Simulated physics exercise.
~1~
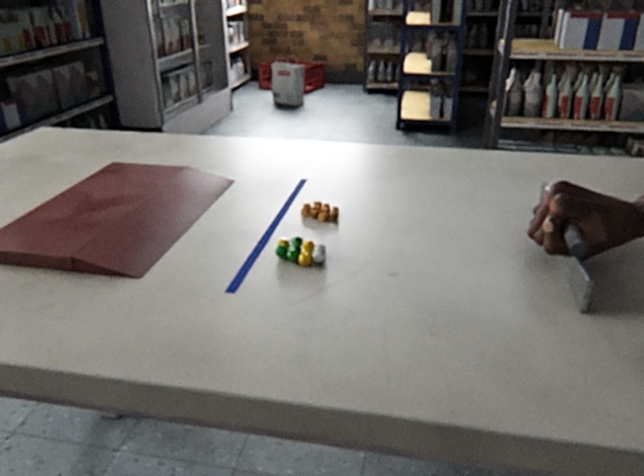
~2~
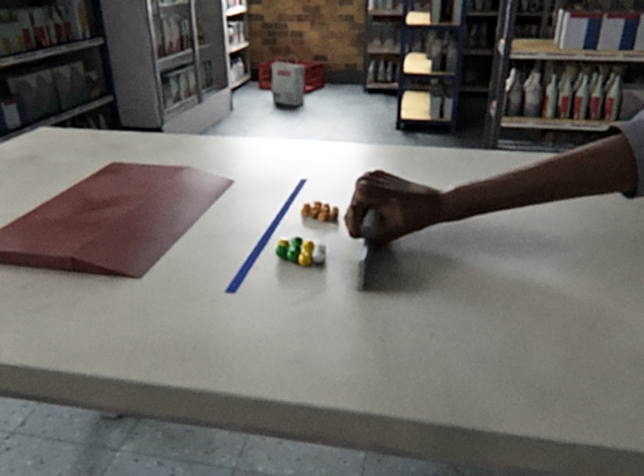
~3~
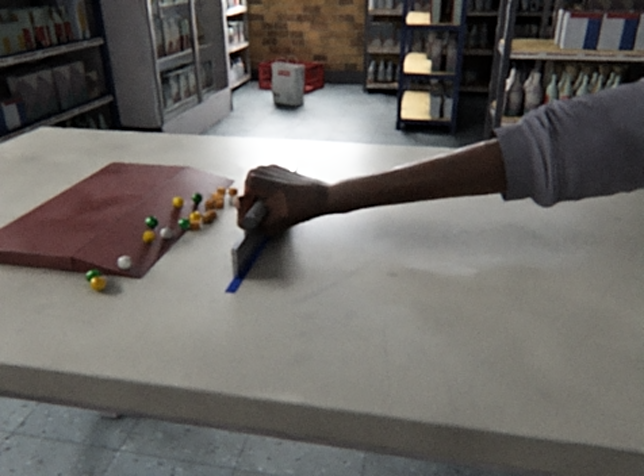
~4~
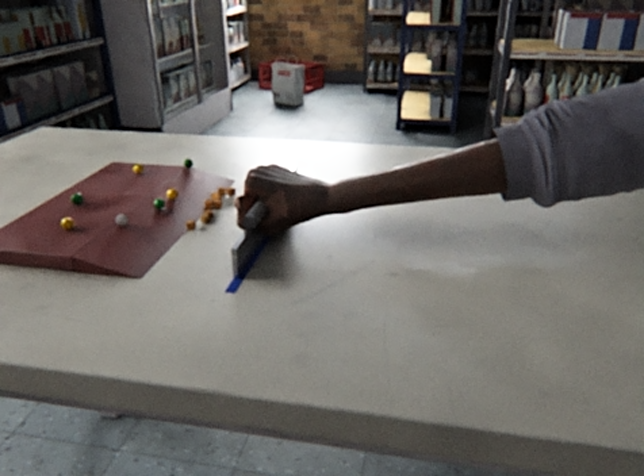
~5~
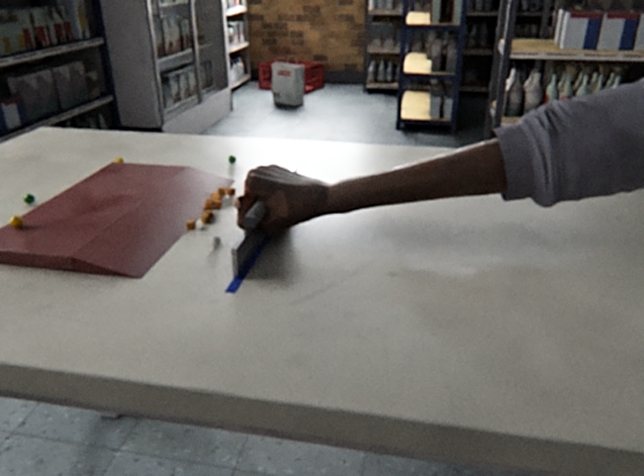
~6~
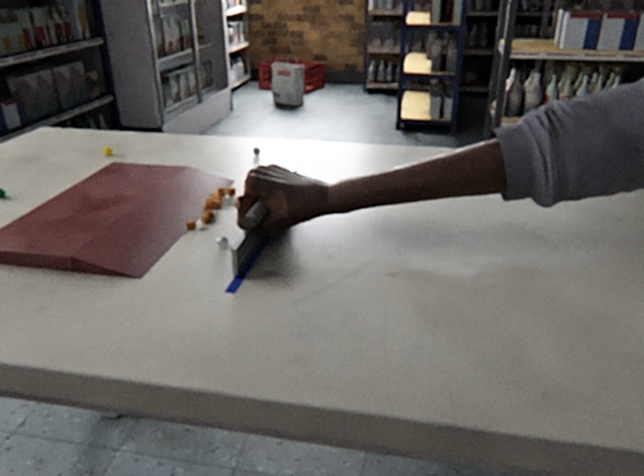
In a shop or storeroom with stocked shelves and a brick wall behind, a still camera looks down at an angle onto a pale table. A dark red, low wedge lies at left, with a strip of blue tape beside it and two small clusters right of the tape, the nearer green, yellow and white, the farther orange. A hand sweeps a scraper leftward and halts at the tape. The nearer pieces scatter onto the wedge and most roll over its top, while a pale few return toward the scraper. The orange pieces stop short of the slope.
